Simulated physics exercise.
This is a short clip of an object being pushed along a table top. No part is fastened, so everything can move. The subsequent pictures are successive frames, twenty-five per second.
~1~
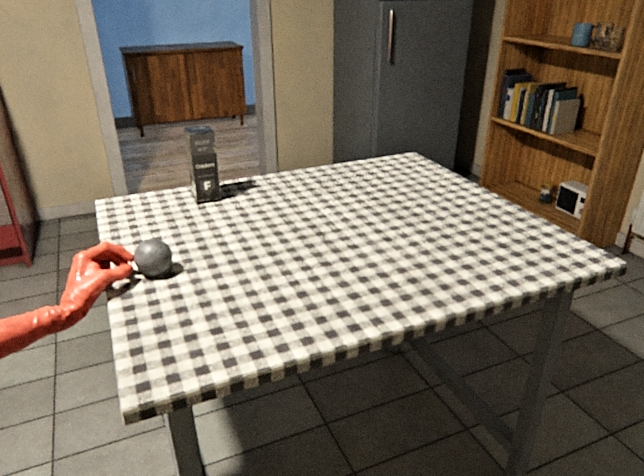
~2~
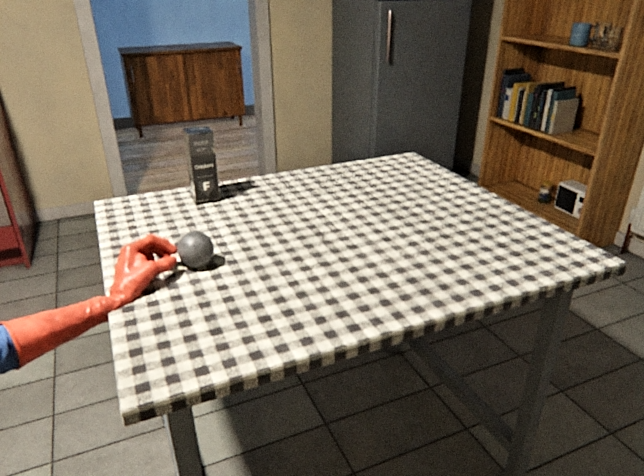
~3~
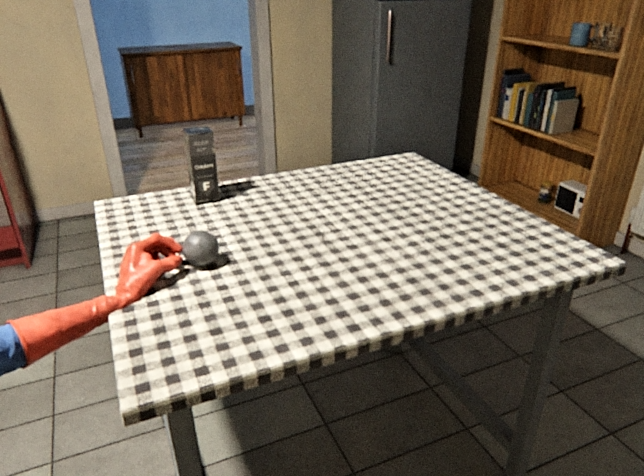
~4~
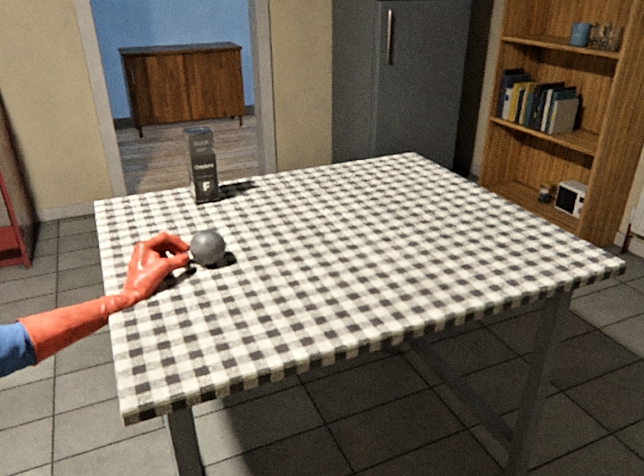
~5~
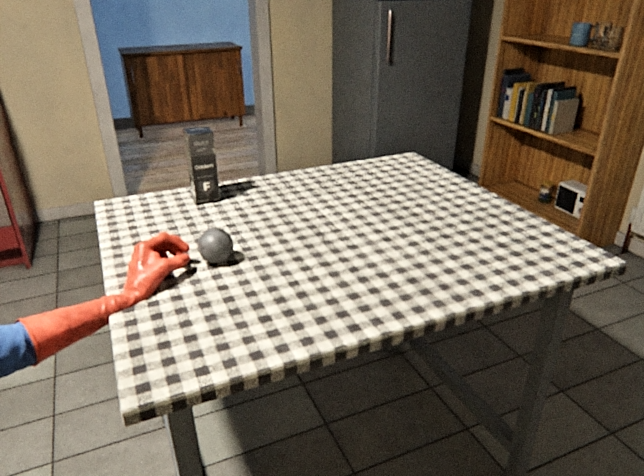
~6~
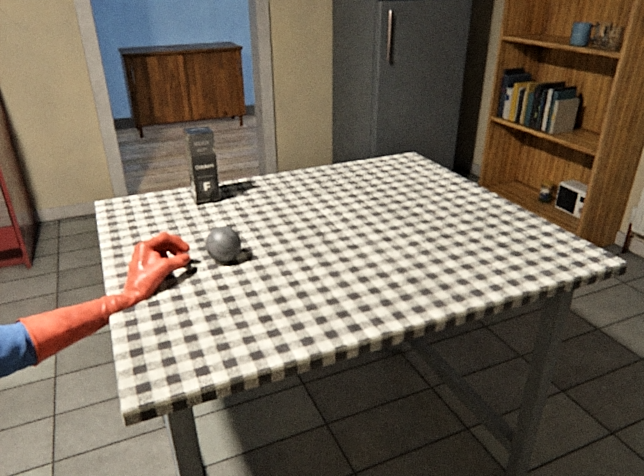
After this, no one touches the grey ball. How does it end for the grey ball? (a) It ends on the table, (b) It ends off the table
(a) It ends on the table.
Then, 0.20 s after the last picture, grey ball rolled about its own width near (255, 238).
Then, 0.50 s after the last picture, grey ball rolled well along near (290, 231).
At rest, moved from the start, grey ball. Seen from the same camera at the end, grey ball near (318, 225).
